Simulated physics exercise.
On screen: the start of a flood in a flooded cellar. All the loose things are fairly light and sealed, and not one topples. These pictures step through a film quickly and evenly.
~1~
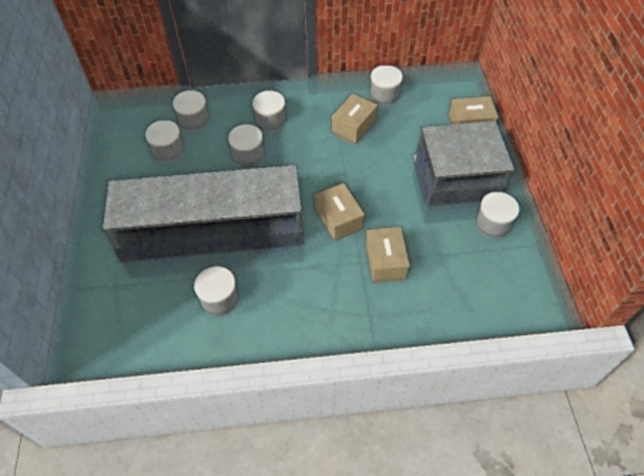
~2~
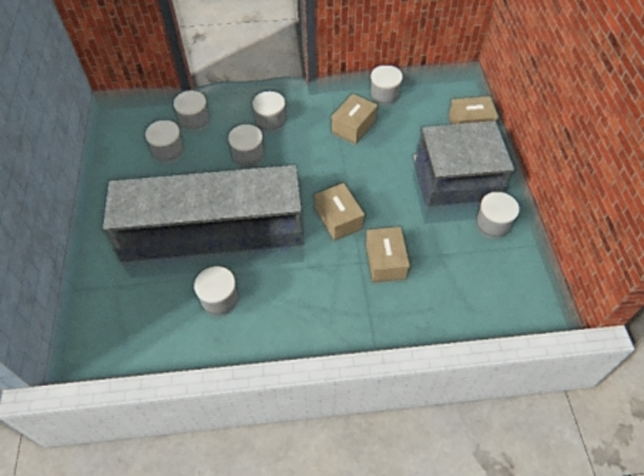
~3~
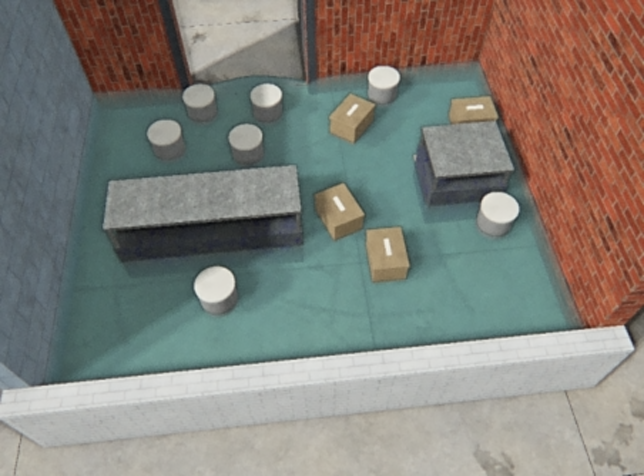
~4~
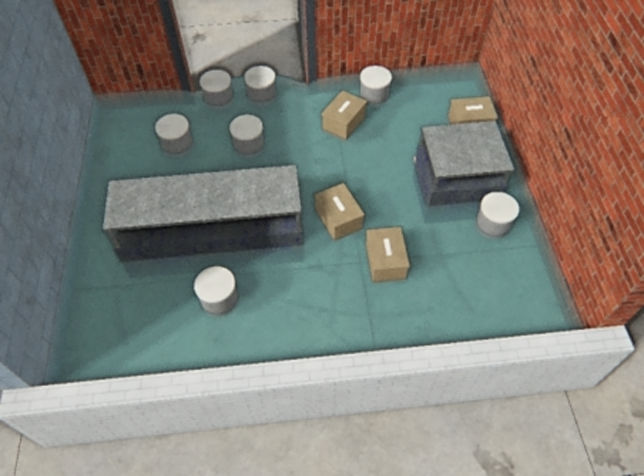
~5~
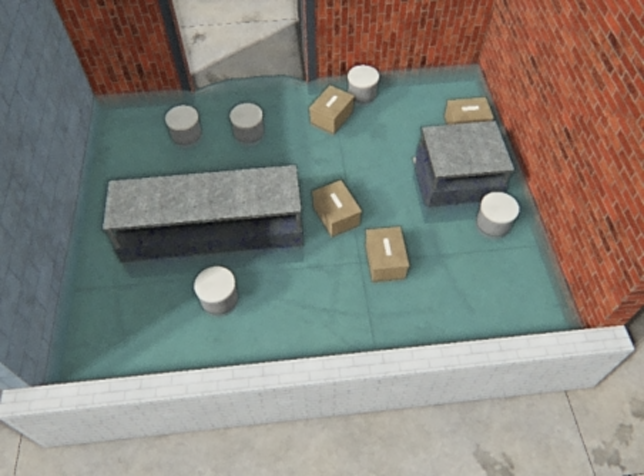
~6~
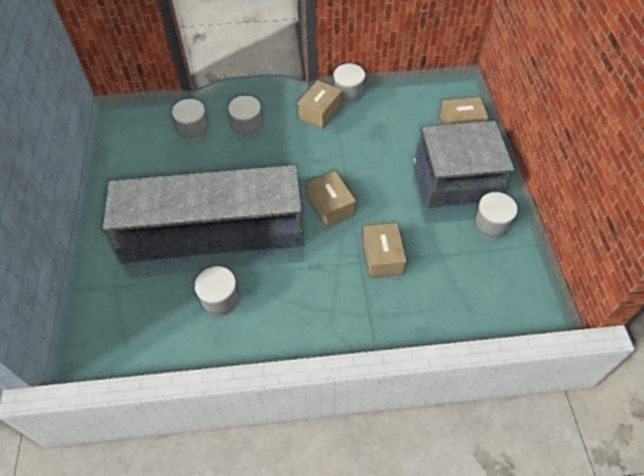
Flooded brick-walled cellar with a door opening at the back, then floating grey pails and brown boxes drifting towards the doorway.
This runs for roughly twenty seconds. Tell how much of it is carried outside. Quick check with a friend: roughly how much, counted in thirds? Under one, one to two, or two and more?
I expect the result to be the upper range.
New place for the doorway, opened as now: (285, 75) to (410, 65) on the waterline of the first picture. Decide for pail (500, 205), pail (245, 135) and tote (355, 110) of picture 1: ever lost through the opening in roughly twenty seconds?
Following that order: Remains behind; escaped; escaped.
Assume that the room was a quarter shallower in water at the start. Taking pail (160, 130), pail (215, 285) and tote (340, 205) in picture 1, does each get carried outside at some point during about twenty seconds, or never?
One after the other: Swept away, remains, swept away.
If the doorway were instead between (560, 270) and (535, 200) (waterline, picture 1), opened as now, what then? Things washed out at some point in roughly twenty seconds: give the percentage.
Roughly 50 in a hundred.
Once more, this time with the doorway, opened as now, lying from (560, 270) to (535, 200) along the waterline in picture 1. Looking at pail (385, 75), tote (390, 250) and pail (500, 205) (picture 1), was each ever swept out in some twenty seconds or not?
Object by object: Never exits, drifts out, drifts out.
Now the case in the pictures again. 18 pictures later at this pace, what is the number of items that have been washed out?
I make it 8.
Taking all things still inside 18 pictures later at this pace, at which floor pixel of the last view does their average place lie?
Roughly (367, 219).
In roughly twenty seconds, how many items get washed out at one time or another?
My tally gives 9.
A moment on, 6 of 11 are out; 5 afloat.
Next, 8 of 11 are out; 3 afloat.
Later, 9 of 11 are out; 2 afloat.
In the end, 9 of 11 are out; 2 afloat.
